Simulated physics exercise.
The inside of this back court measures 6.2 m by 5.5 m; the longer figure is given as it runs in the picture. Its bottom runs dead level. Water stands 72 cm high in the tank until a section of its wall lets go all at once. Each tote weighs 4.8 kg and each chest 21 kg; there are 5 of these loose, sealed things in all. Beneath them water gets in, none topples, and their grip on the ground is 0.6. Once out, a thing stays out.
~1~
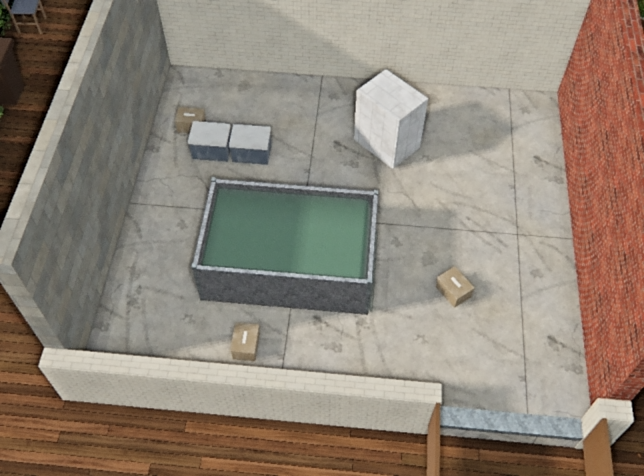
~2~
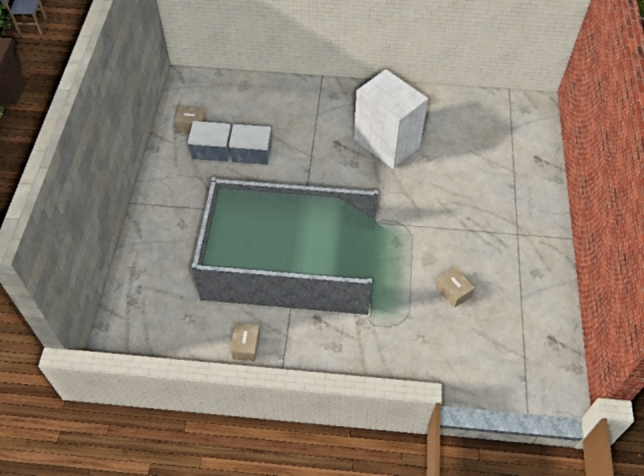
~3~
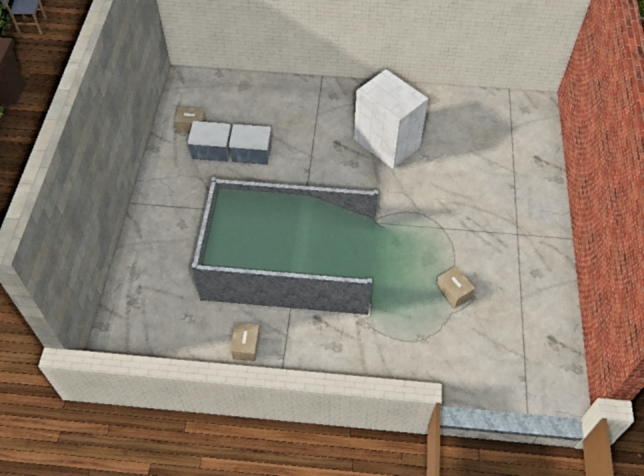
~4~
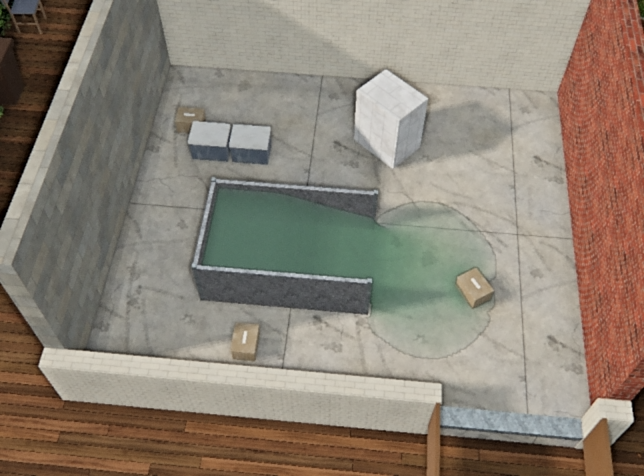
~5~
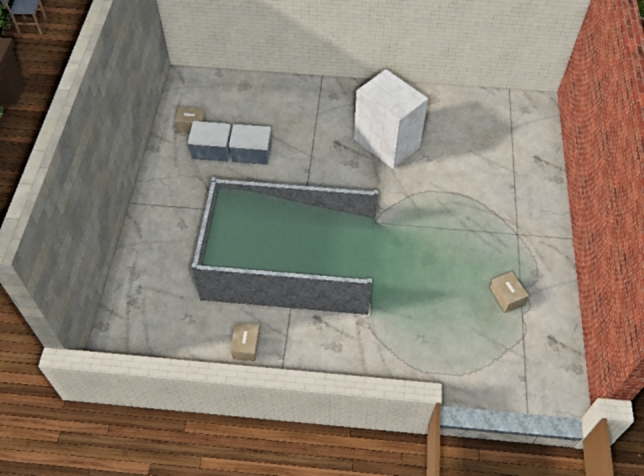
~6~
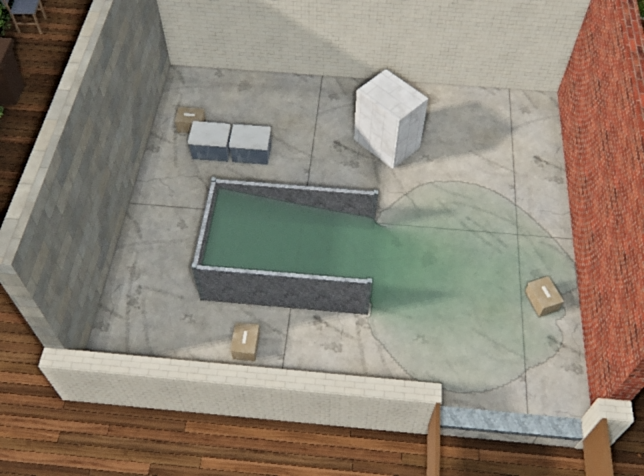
In a walled concrete courtyard, the right side of a raised rectangular tank opens and greenish water spreads across the floor in a widening rounded pool, pushing one small tan box rightward while the other objects stay put.
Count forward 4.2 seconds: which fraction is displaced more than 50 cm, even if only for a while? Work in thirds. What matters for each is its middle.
The share is less than one third.
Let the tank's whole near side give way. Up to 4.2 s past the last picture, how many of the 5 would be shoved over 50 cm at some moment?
In that case the number is 4.
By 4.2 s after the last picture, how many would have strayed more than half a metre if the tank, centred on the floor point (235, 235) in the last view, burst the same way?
Result: 1.
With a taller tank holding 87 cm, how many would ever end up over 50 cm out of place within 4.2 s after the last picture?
1.
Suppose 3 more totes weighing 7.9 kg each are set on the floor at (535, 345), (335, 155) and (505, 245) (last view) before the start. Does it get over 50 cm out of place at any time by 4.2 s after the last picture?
Note, in sequence: Over threshold; under threshold; over threshold.
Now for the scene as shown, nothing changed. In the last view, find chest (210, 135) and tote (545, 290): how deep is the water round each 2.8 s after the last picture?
0 and 16 cm.
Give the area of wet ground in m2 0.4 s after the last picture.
Some 12 m2 of it.
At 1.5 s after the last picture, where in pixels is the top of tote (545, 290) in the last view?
Around (581, 292).
Then, 0.4 s after the last picture 1 of 5 are over 50 cm from their spots; 1 afloat.
Then, 1.5 s after the last picture 1 of 5 are over 50 cm from their spots; 1 afloat.
Then, 2.8 s after the last picture 1 of 5 are over 50 cm from their spots; 1 afloat.
Then, 4.2 s after the last picture 1 of 5 are over 50 cm from their spots, and 1 have been at some point; 1 afloat.
